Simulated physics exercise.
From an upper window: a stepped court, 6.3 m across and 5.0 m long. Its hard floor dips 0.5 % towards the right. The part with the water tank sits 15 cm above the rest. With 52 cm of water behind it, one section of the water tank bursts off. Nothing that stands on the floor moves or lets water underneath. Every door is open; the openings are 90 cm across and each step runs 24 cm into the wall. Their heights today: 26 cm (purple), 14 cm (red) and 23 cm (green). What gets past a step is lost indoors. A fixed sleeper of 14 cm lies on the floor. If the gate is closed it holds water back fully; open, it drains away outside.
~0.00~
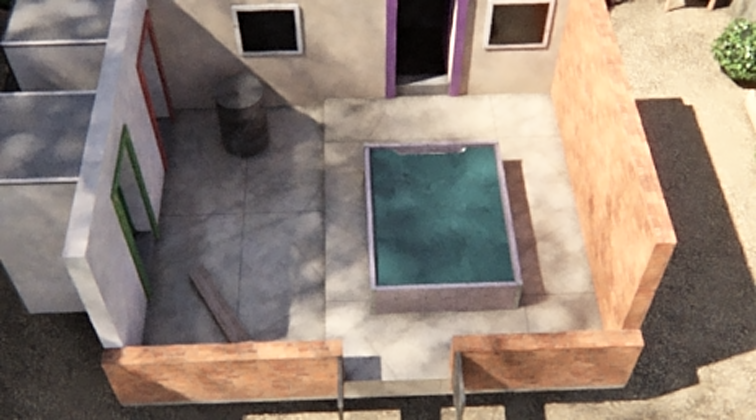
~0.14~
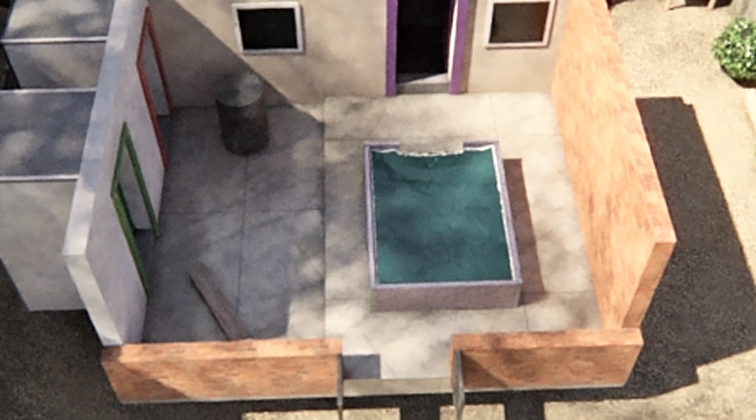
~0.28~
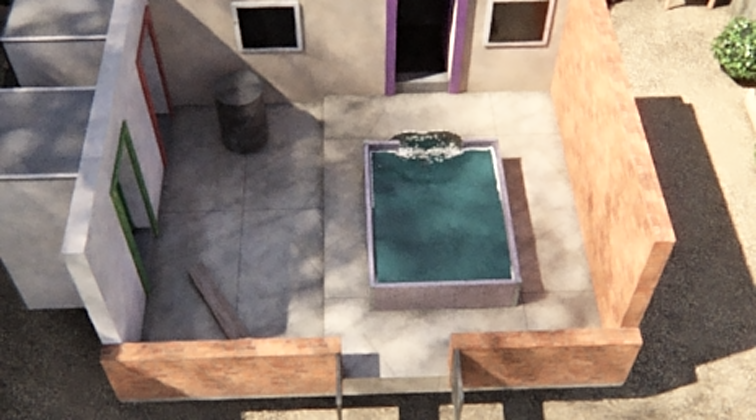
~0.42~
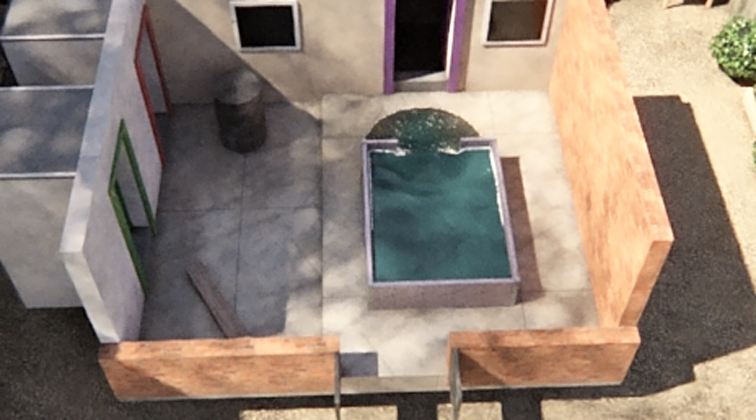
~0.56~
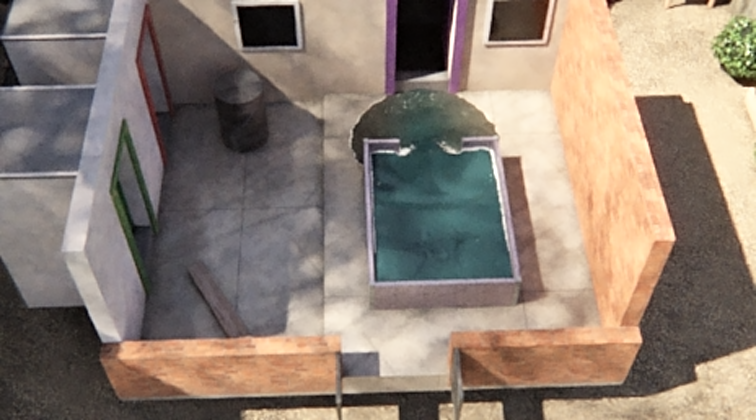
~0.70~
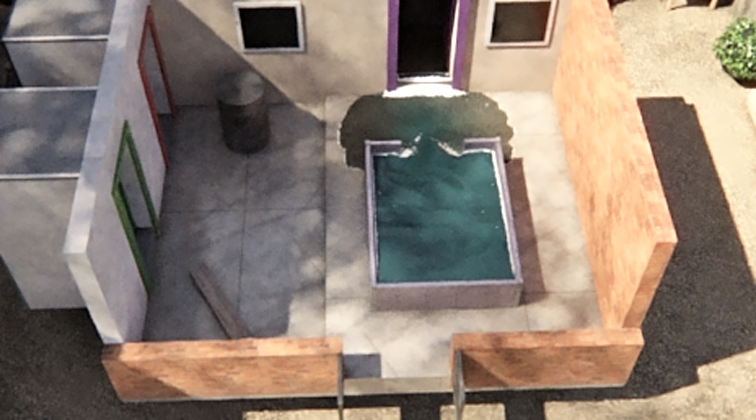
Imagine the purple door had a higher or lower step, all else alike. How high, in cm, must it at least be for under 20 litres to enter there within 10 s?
At least 27 cm or so.
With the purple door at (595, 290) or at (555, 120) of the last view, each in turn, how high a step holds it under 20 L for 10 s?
Roughly 10.5 and 22 cm.
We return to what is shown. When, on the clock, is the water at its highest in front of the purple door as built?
Near 1.8 s.
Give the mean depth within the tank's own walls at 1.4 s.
About 40 cm.
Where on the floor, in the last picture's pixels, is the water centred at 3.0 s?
Near (425, 190).
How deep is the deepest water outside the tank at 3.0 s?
About 30 cm.
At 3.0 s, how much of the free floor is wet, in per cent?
About 40 per cent.
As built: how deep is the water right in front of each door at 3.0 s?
In cm: Purple 27, red 10, green 0.
After 1.4 s water covers 15 % of the floor, deepest (33 cm) near (431, 165); 31 cm at the purple door, 9 litres in over its 26 cm step.
After 3.0 s water covers 40 % of the floor, deepest (30 cm) near (544, 96); 27 cm at the purple door, 30 litres in over its 26 cm step.
After 10.0 s water covers 85 % of the floor, deepest (14 cm) near (151, 283); 11 cm at the purple door, 33 litres in over its 26 cm step.
At the purple door as built, the water arrived by 0.6 s and peaked near 32 cm at 1.8 s.
Run again over the same 10 s with other heights there, 71 litres in over 22.5 cm, 4 litres over 30.5 cm. The limit of 20 litres is kept from about 27 cm up.
